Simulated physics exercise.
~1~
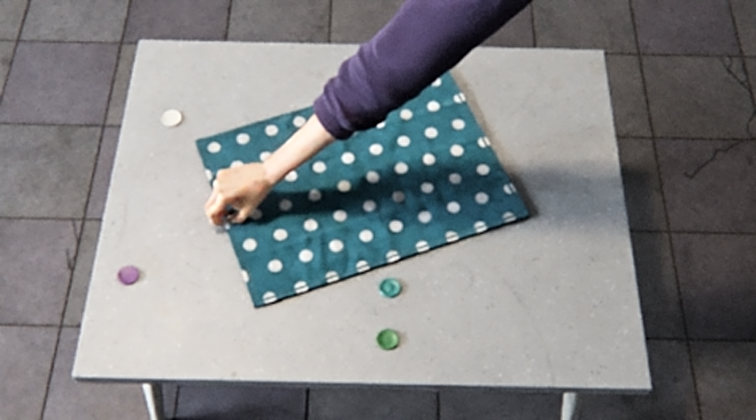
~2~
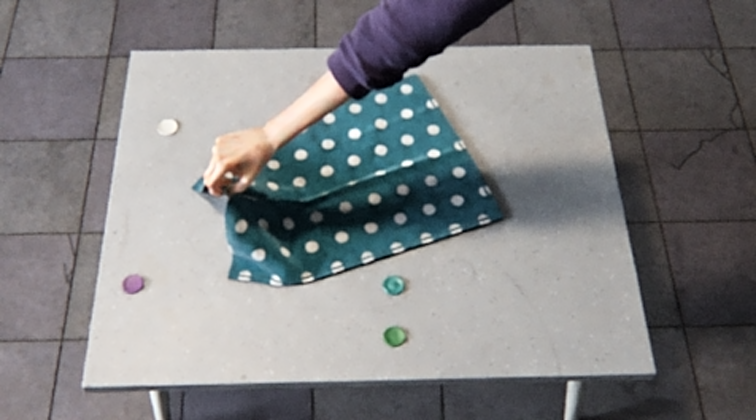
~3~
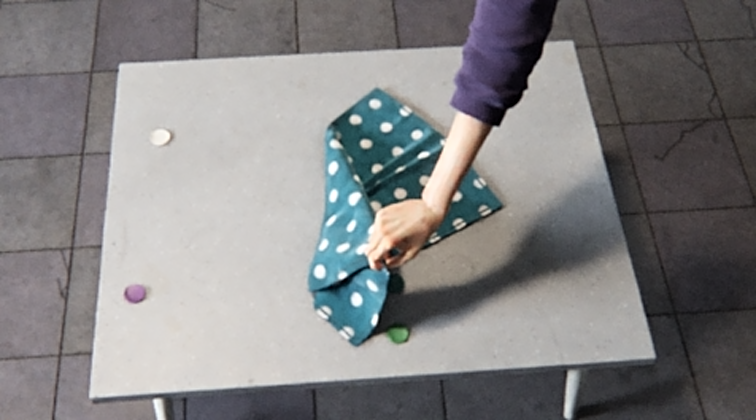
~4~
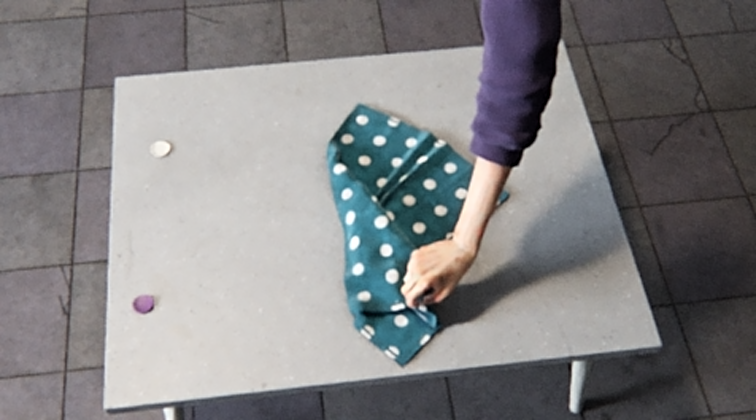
A hand folding a teal polka-dot cloth rightward across a grey table, covering the teal and green discs near the front edge.
